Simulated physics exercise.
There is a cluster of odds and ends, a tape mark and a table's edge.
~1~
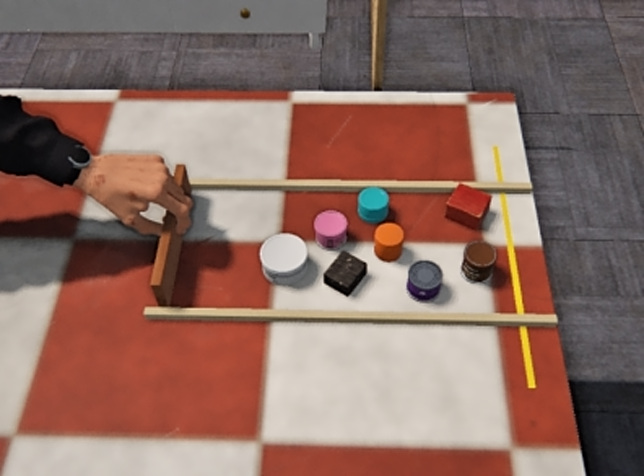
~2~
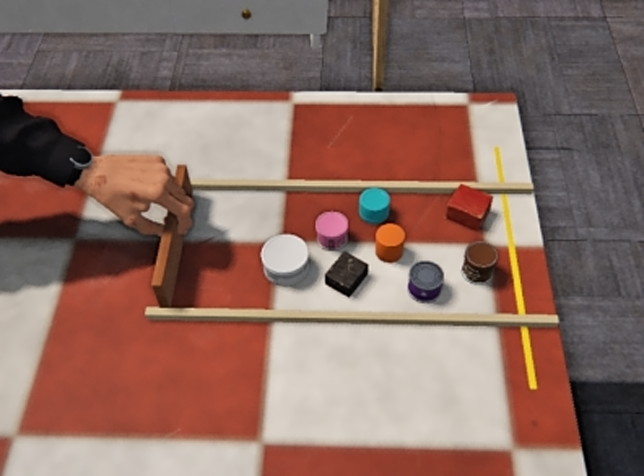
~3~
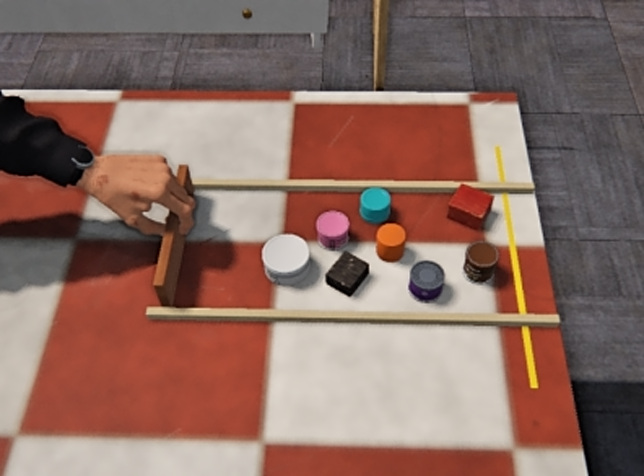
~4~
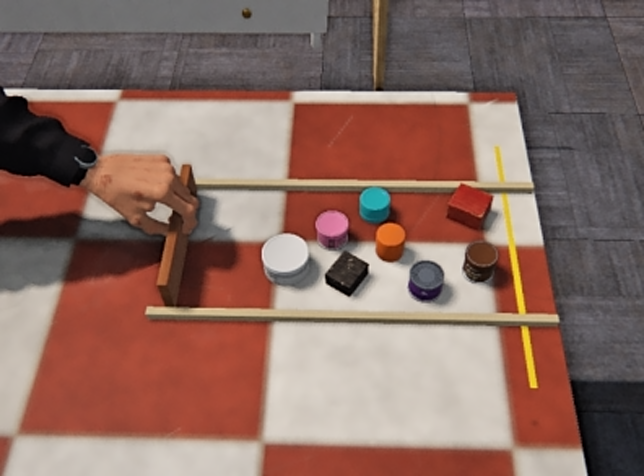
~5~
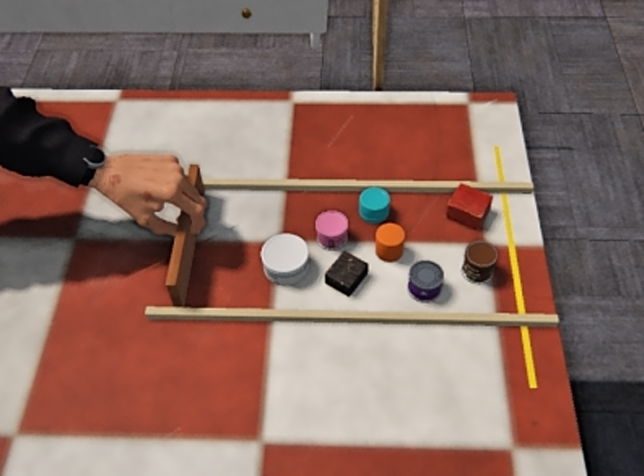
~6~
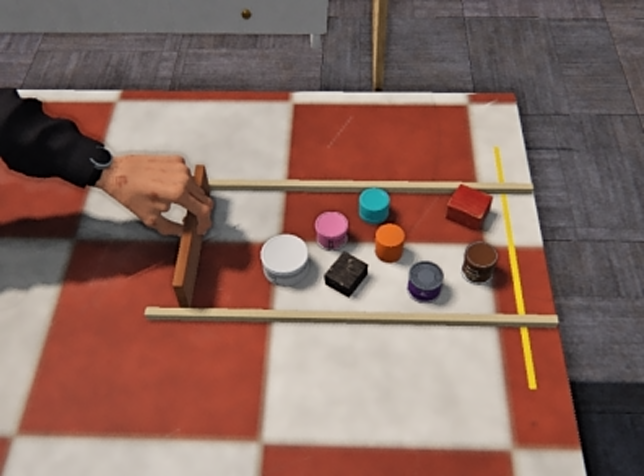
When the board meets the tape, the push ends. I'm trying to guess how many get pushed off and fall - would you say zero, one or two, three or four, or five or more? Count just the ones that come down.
I would say three or four.
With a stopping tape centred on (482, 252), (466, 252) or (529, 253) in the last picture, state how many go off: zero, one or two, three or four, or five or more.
So in that order I'd say not one; not one; five or more.
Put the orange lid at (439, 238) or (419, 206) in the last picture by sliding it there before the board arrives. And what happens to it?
At the first place it goes off the edge, and at the second it goes off the edge.
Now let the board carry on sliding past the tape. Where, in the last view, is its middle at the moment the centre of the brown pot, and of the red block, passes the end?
The middle is at (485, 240) when it's the brown pot, and at (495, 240) when it's the red block.
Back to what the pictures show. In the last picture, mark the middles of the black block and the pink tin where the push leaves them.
About (540, 302), and about (528, 231).
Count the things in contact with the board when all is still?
The figure is 4.
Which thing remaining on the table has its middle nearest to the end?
Closest in the end is the white tub.
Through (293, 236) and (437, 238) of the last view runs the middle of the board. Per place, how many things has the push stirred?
Moved so far: 2, later 8.
Early on, none off yet; brown pot at rest near (479, 263); red block at rest near (469, 208); purple pot at rest near (425, 282).
A while later, none off yet; brown pot at rest near (480, 262); red block at rest near (469, 208); purple pot travelled about its own width near (468, 289).
Finally, the number that fall off is three or four; lost, orange lid, purple pot, red block and brown pot.
